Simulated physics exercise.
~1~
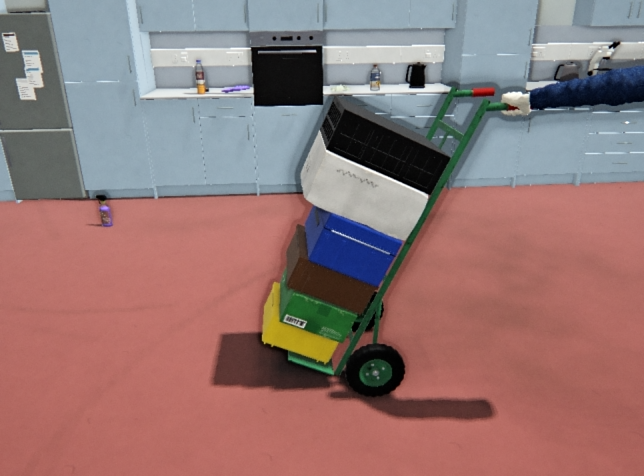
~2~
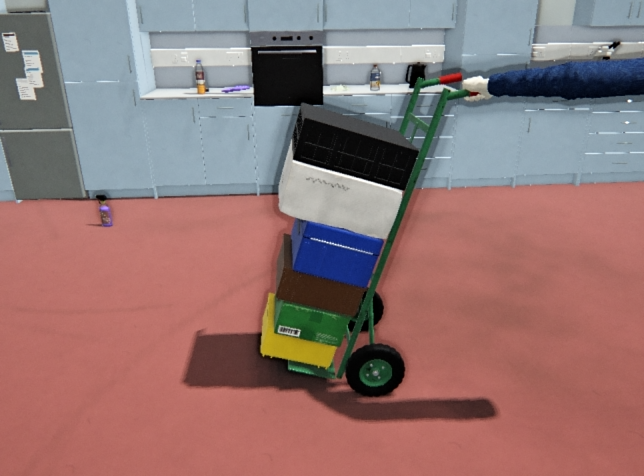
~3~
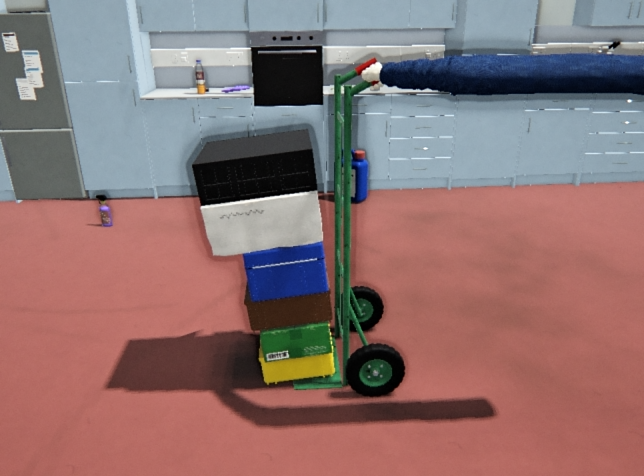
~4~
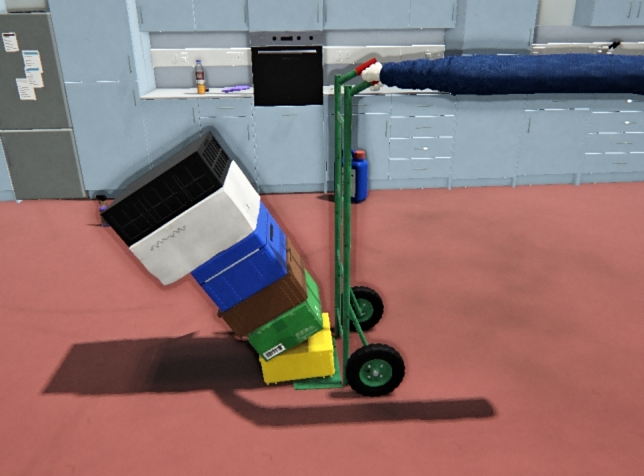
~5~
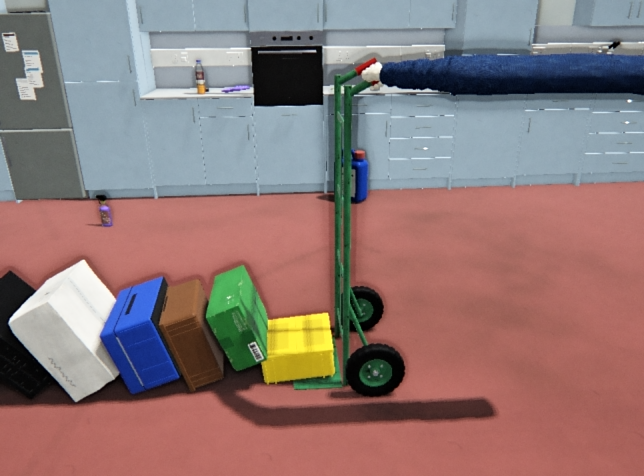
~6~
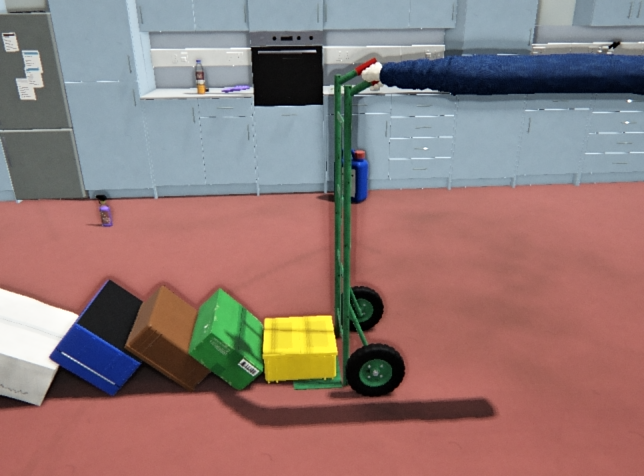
A blue-sleeved arm swinging a loaded green sack truck upright, the stacked boxes toppling left across the floor, only the yellow tote staying.
